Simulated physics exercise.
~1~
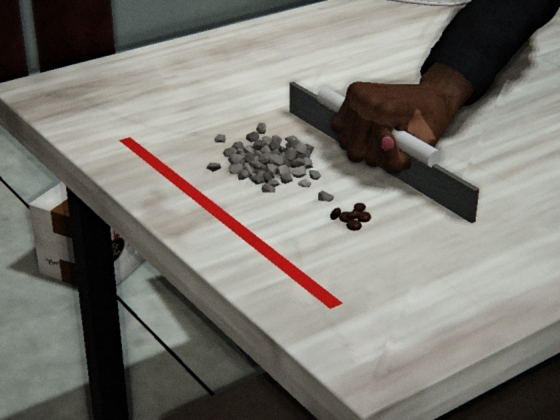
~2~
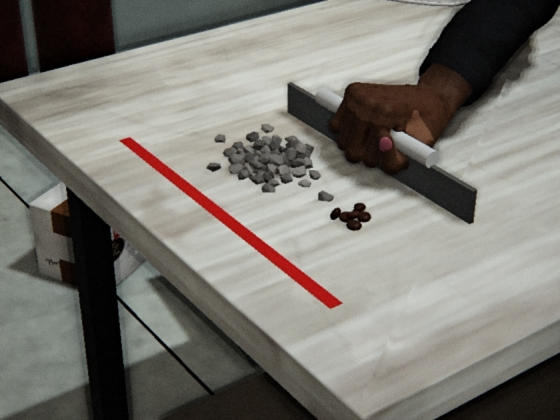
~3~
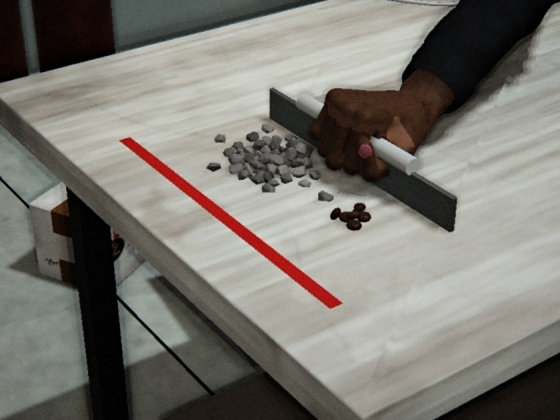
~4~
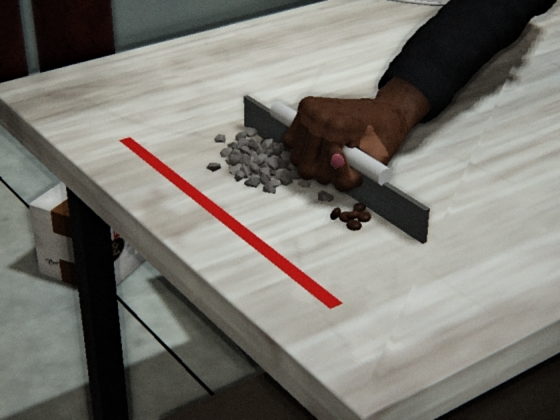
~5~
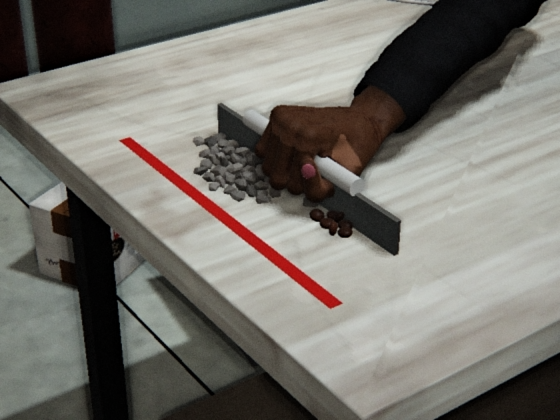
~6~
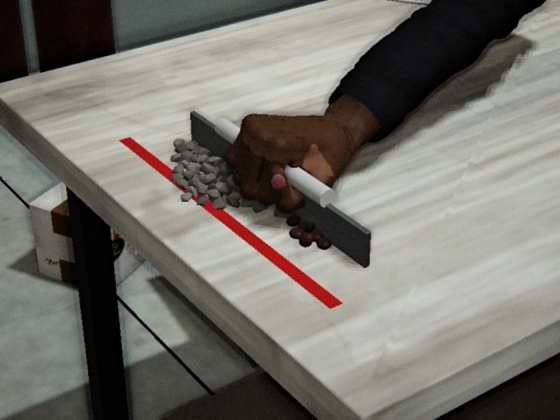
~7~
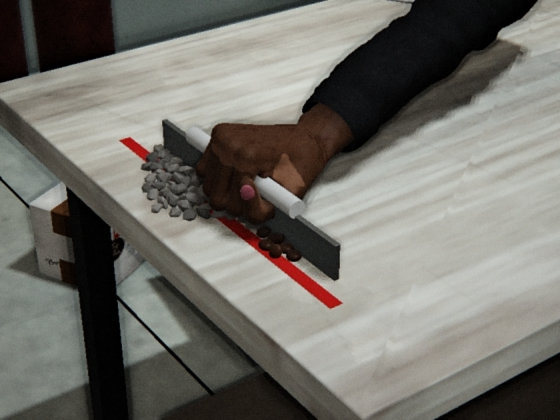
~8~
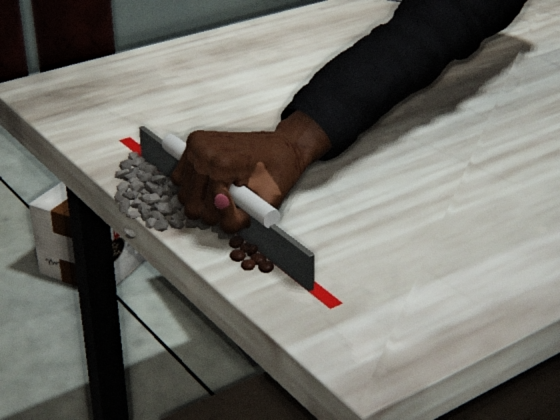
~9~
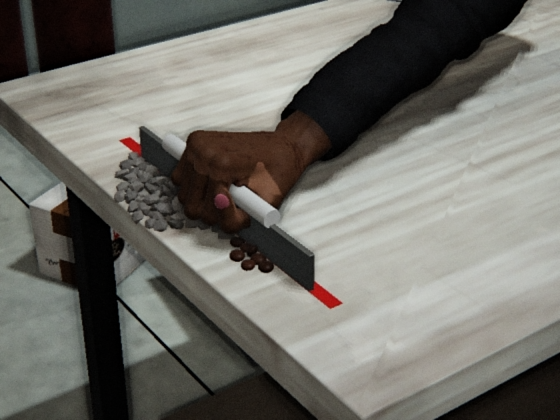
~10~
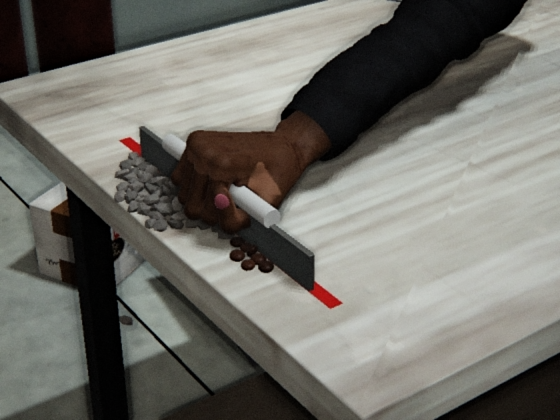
A hand in a dark sleeve grips the white handle of a flat grey scraper on a pale wood-grain table, seen from above at an angle. To its left lie a heap of grey stone-like bits and, nearer the viewer, a small cluster of dark brown pieces, with a strip of red tape beyond them. The scraper slides left, gathering the grey heap and then the brown cluster, and pushes both across the tape. It stops on the red strip. A few grey bits drop over the table's edge, while most of them and all the brown pieces stay on top.
